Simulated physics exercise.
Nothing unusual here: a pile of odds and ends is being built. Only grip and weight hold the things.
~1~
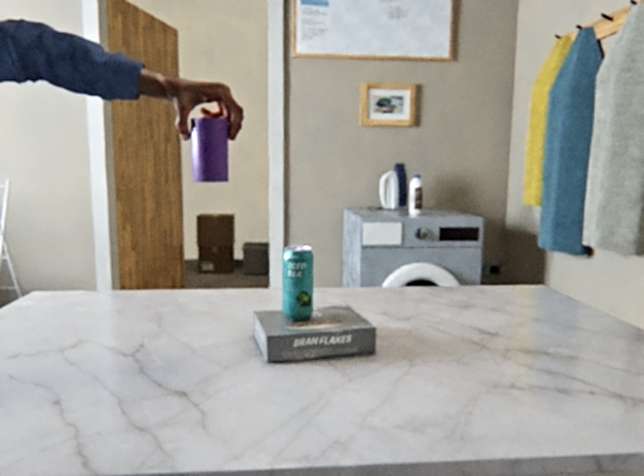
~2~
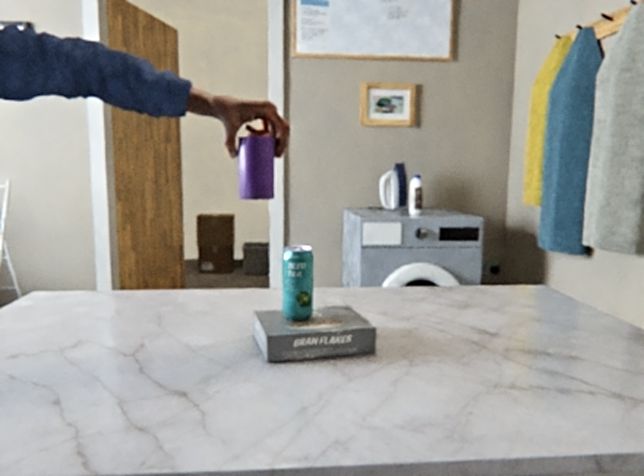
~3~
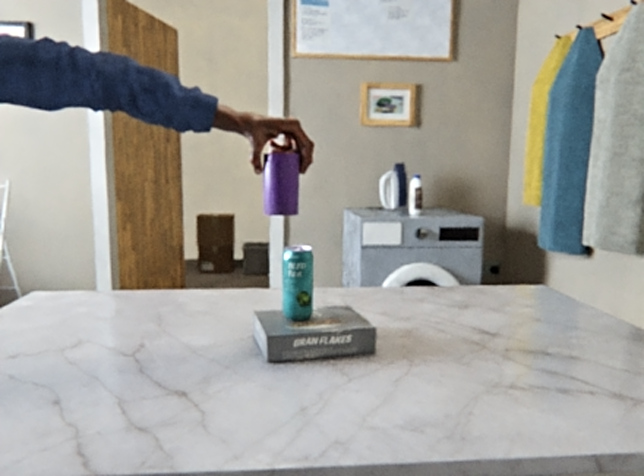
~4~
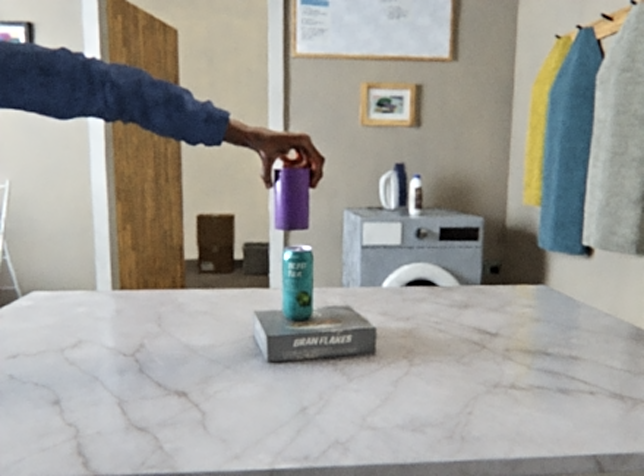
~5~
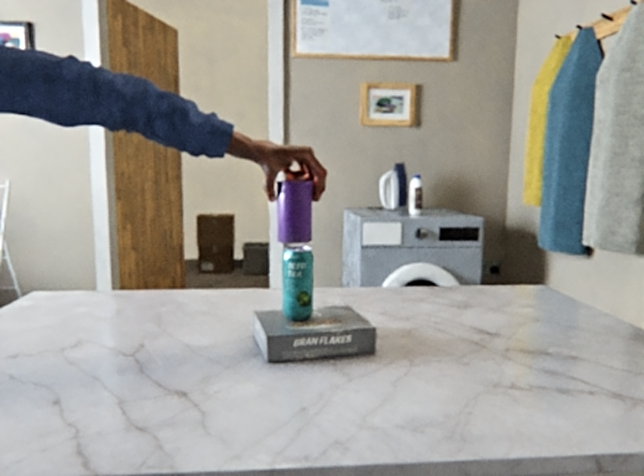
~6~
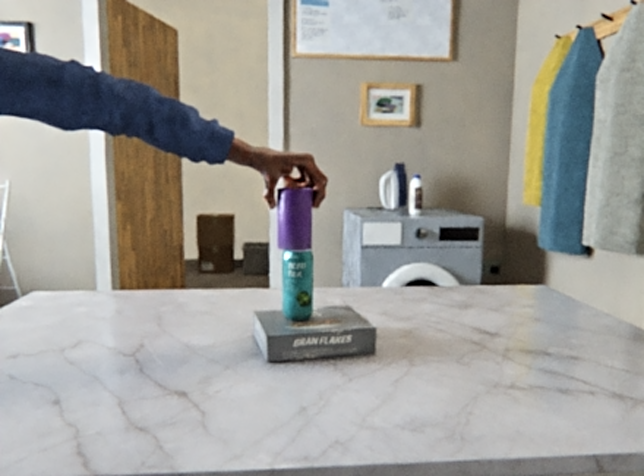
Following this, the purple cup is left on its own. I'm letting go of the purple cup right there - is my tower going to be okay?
Yes, it will be fine.
Then, 0.60 s later than the last frame, all is still.
Then, 1.50 s later than the last frame, purple cup resting near (295, 219).
Then, 2.10 s later than the last frame, things are still on the move.
Then, 2.70 s later than the last frame, all is still.
When it is over, all 3 as before. End places, in pixels of the last picture, purple cup near (295, 219). The pile stays up.
